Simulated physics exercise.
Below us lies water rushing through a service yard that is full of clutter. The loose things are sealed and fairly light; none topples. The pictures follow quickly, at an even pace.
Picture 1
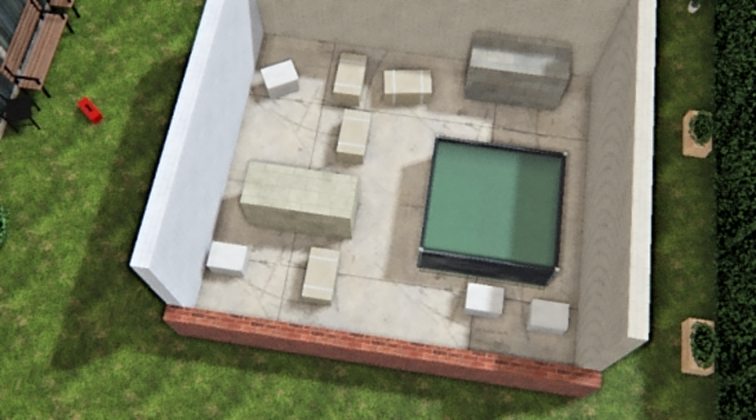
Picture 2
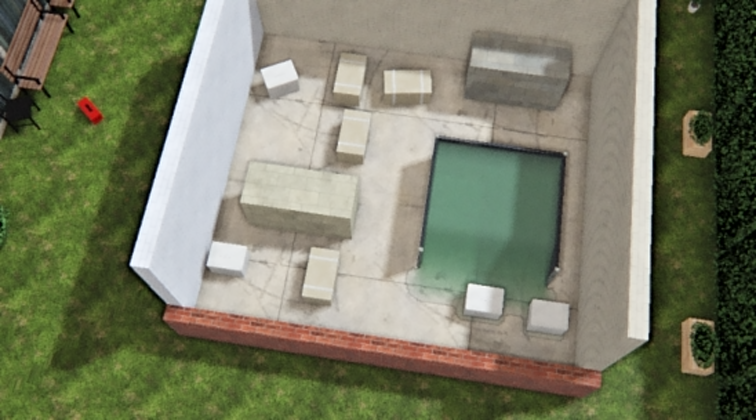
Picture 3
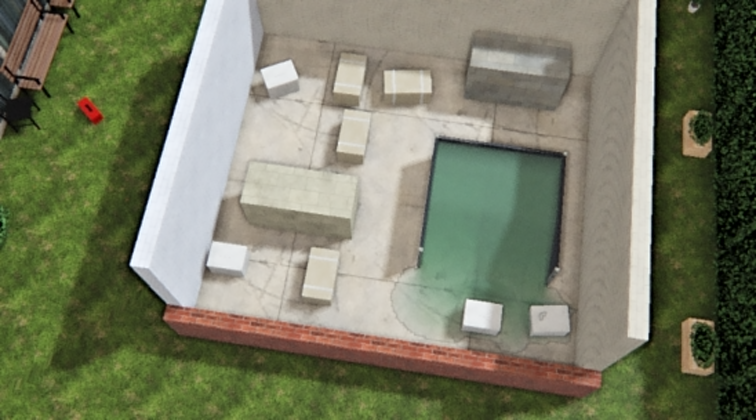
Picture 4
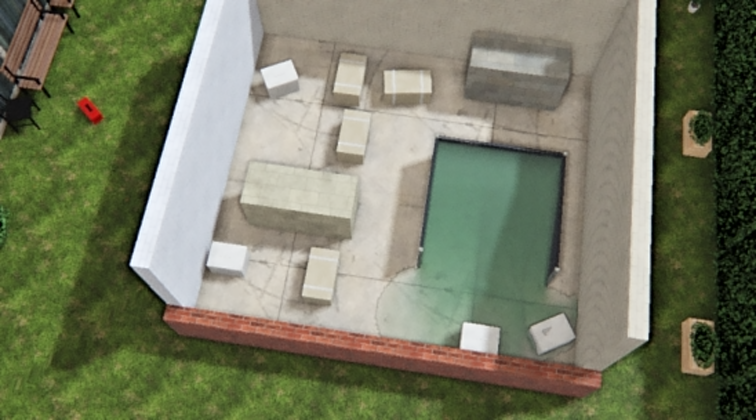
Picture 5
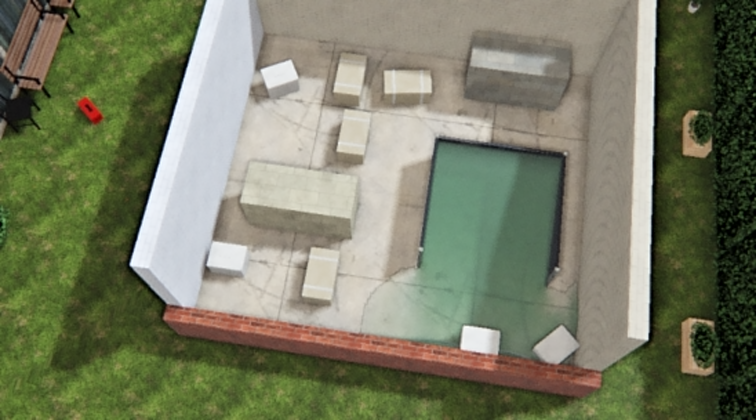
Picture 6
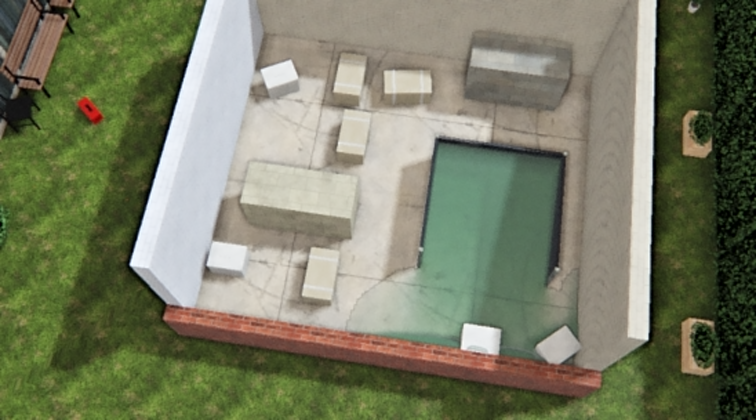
Green water spills from an open-sided tank and pushes two pale boxes toward the brick wall.
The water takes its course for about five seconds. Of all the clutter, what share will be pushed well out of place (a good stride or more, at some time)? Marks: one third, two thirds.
Share: From one to two thirds.
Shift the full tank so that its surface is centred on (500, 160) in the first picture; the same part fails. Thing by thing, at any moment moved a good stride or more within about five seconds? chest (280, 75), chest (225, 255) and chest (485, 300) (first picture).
As listed: Less than that, that far or more, that far or more.
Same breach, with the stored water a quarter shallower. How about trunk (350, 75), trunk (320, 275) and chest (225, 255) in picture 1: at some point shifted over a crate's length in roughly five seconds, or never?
In turn: Under that, swept aside, shifted that much.
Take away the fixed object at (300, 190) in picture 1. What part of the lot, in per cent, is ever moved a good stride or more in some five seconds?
I make it 60 per cent.
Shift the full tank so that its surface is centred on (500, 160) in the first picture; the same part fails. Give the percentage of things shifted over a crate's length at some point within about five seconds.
I make it 50 per cent.
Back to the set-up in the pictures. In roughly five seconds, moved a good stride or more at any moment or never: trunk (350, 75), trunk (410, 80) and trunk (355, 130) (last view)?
As listed: No, under that, not that far.
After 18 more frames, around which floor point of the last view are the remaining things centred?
At about (360, 158).
A moment on, 2 of 8 are well off their spots; 2 afloat.
Next, 3 of 8 are well off their spots; 3 afloat.
Later, 4 of 8 are well off their spots; 4 afloat.
In the end, 4 of 8 are well off their spots, and 4 have been at some point; 4 afloat.
